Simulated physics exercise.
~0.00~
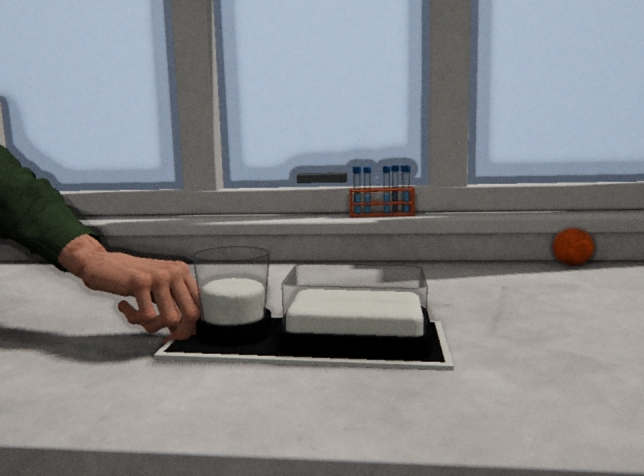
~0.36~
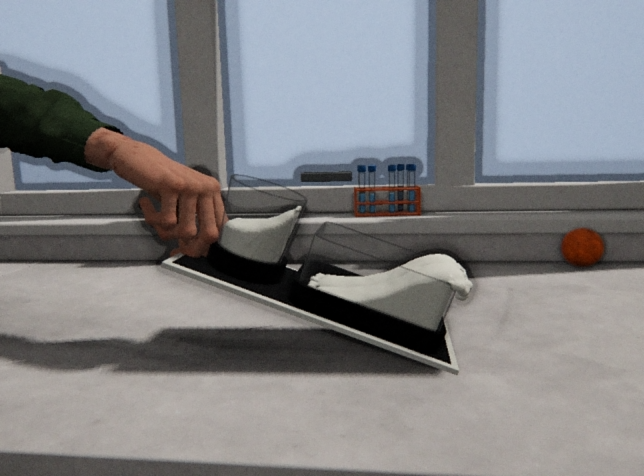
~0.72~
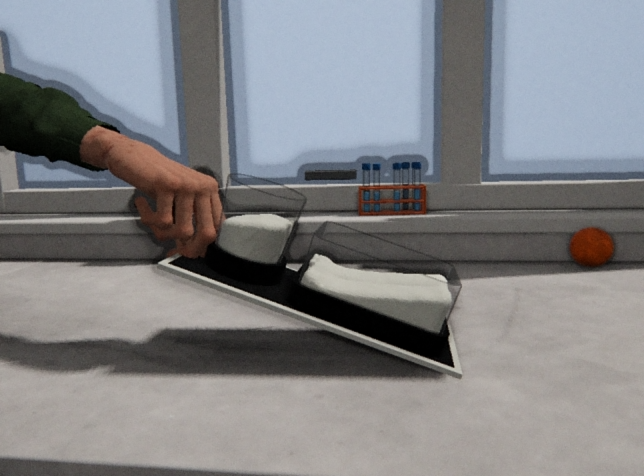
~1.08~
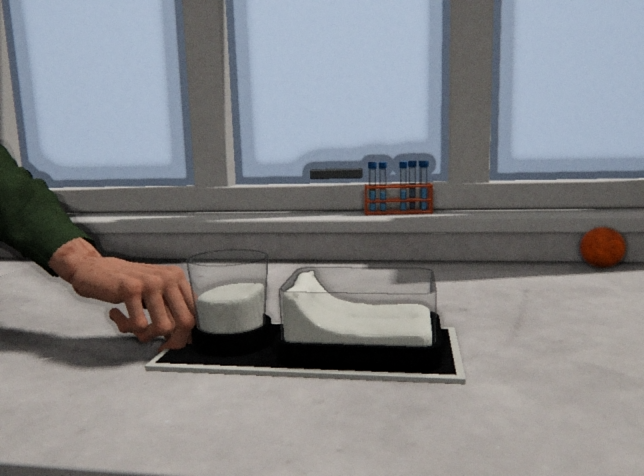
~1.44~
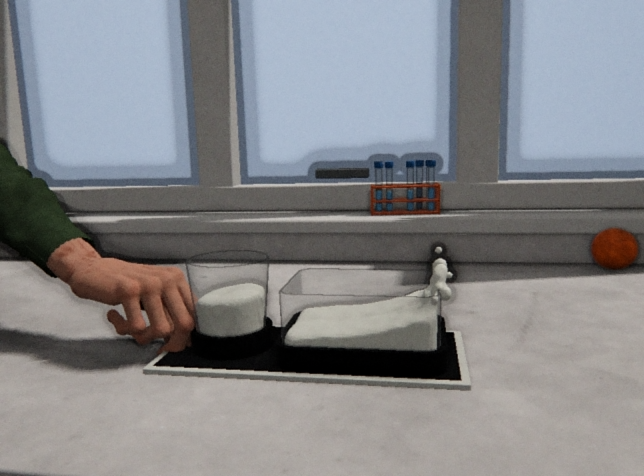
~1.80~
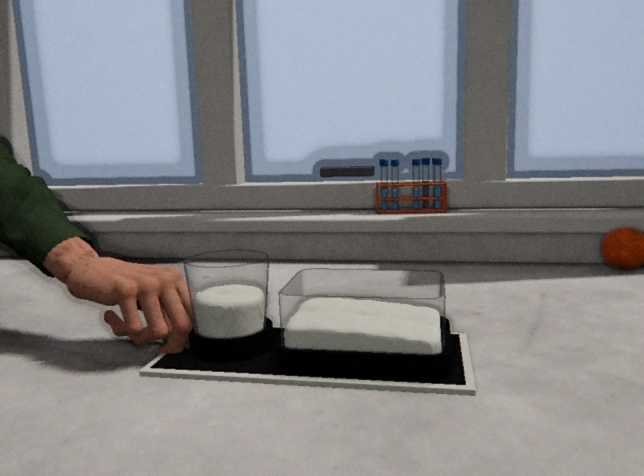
A tray holding a tumbler and a clear food box of milk was tilted up at its left end by a hand, making the milk slosh and surge up the box's right side, then was lowered flat, where the milk rocked before nearly settling.
